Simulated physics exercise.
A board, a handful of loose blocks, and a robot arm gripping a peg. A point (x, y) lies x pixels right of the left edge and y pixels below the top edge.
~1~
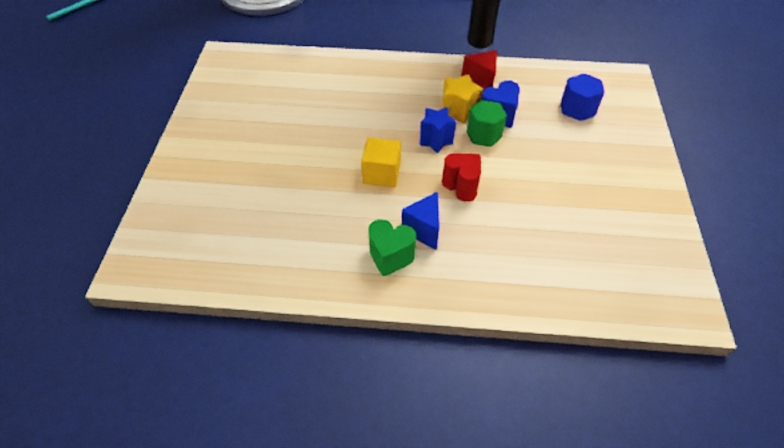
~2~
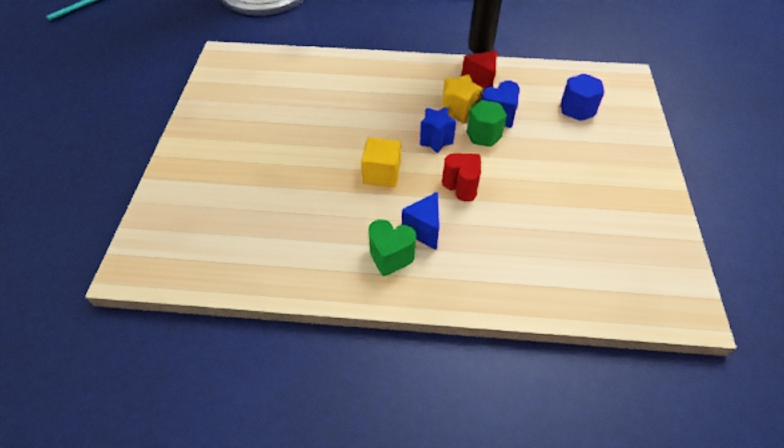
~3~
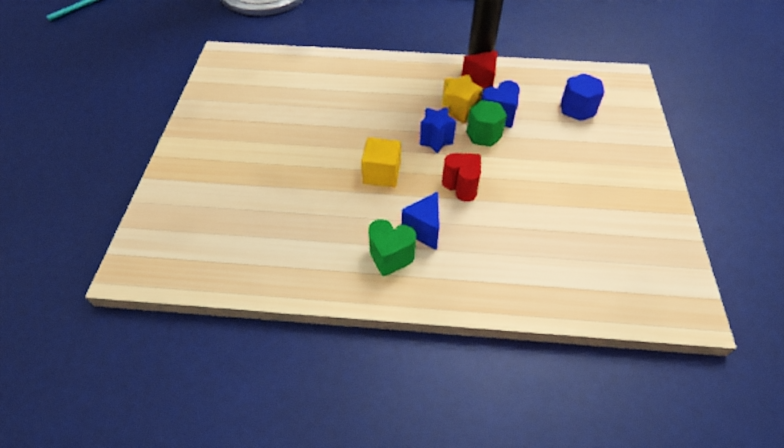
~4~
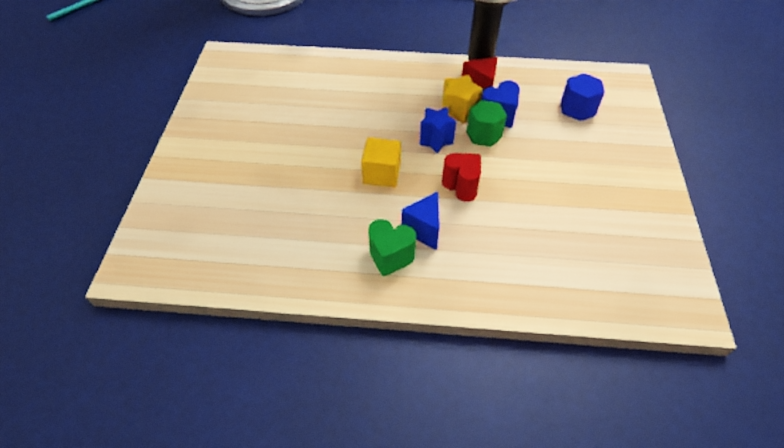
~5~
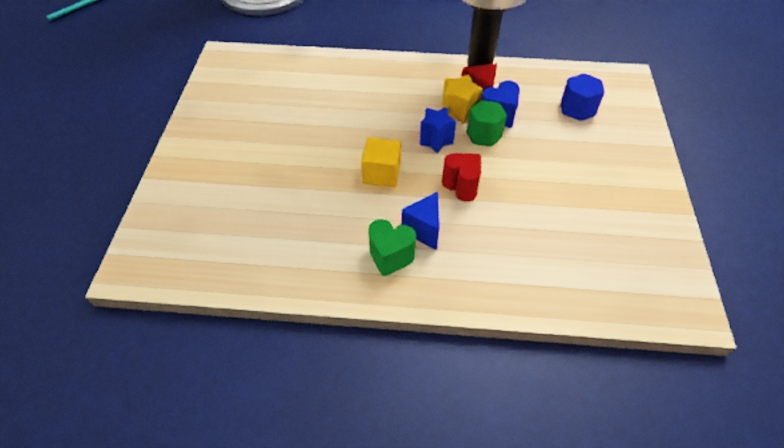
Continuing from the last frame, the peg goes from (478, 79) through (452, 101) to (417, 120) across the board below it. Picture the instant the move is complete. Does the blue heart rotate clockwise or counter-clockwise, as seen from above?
It rotates counterclockwise.
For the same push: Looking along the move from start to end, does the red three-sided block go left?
It seems so.
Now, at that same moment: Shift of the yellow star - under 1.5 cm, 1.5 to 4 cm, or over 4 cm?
More than 4 cm.
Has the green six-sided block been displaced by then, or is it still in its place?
Moved away.
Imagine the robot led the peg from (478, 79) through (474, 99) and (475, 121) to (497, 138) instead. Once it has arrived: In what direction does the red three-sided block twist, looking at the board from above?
From overhead, the rotation is clockwise.
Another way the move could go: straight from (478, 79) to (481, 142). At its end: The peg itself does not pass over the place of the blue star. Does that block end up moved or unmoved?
Answer: Moved.
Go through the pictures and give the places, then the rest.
In the first picture, peg's lower end (480, 41); blue star (438, 117); yellow star (462, 86); red three-sided block (485, 59); green six-sided block (489, 111); blue heart (504, 92).
In the second picture, peg (481, 47); blocks still.
In the third picture, peg (481, 52); blocks still.
In the fourth picture, peg (481, 58); red three-sided block (485, 65).
In the fifth picture, peg (480, 64); blue star (438, 117); yellow star (462, 86); red three-sided block (484, 72); green six-sided block (489, 111); blue heart (504, 92).
On the path given first. One third of the way, peg (463, 80); blue star (436, 120); yellow star (454, 102); red three-sided block (477, 87); green six-sided block (490, 122), turned 25° clockwise; blue heart (505, 99), turned 45° anticlockwise.
Two thirds of the way, peg (442, 94); blue star (432, 126), turned 15° clockwise; yellow star (453, 108); red three-sided block (476, 91), turned 25° anticlockwise; green six-sided block (490, 122), turned 25° clockwise; blue heart (507, 100), turned 55° anticlockwise.
At the end, peg (417, 105); blue star (432, 129), turned 25° clockwise; yellow star (449, 110), turned 20° anticlockwise; red three-sided block (476, 91), turned 25° anticlockwise; green six-sided block (490, 122), turned 25° clockwise; blue heart (507, 100), turned 55° anticlockwise.
